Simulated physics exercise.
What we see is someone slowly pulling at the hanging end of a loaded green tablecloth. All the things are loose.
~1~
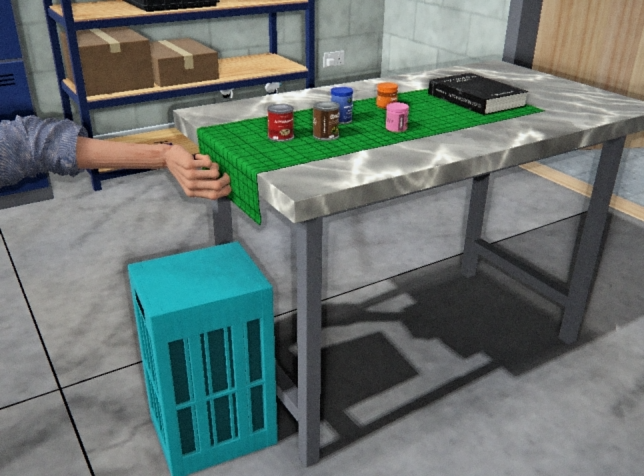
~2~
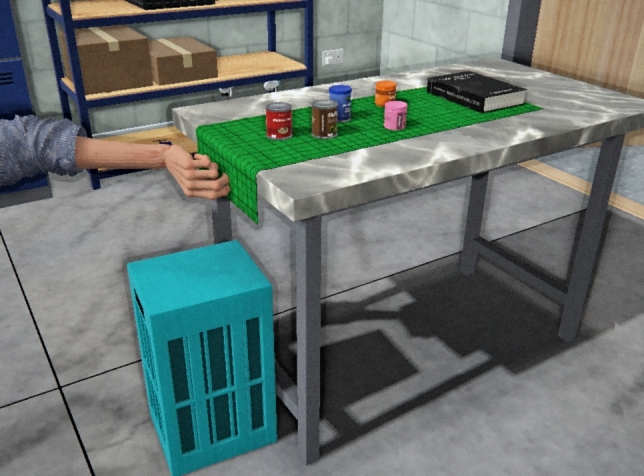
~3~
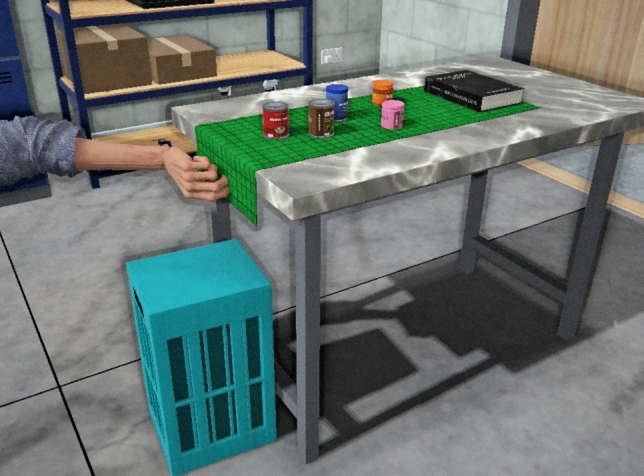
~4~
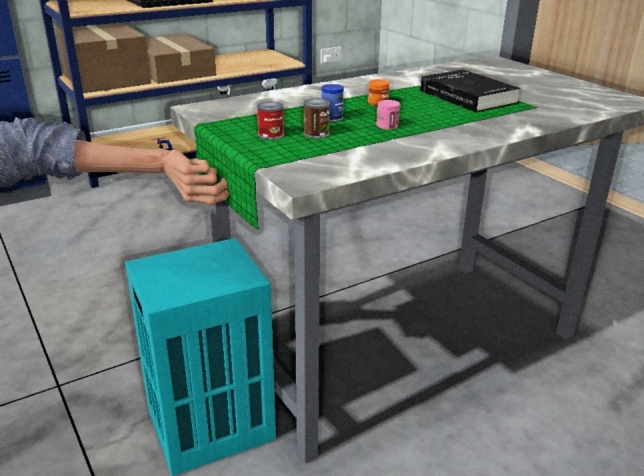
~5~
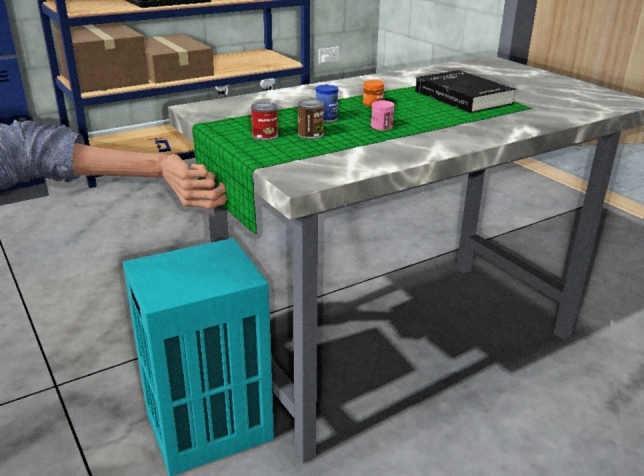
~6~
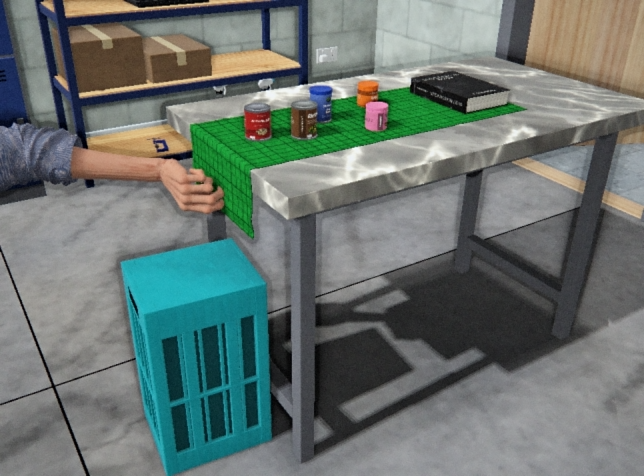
A hand slowly pulled the hanging end of a green cloth at the left of a table, and the small cans and pots and the black book on it shifted slightly left together.
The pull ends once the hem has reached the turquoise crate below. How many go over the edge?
The count of fallen things is one.
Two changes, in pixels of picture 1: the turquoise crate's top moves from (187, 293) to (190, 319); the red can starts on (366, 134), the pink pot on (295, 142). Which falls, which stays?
The red can remains up; the pink pot falls.
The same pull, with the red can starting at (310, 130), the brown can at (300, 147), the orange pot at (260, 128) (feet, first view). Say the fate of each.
The red can keeps its place on top, the brown can tumbles off, the orange pot tumbles off.
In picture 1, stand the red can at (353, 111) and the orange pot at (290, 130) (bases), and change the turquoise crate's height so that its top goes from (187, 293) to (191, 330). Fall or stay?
The red can remains up, the orange pot drops off.
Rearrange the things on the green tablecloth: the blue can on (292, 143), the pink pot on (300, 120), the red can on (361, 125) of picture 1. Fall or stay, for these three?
The blue can goes over, the pink pot keeps its place on top, the red can stays on.
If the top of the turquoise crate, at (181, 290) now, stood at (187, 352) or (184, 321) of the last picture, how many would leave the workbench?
In that case 3 and 2.
Soon after, hem near (223, 252); all still up.
Then, hem on the crate; red can gone.
At rest, hem on the crate; red can gone. It carries off one.
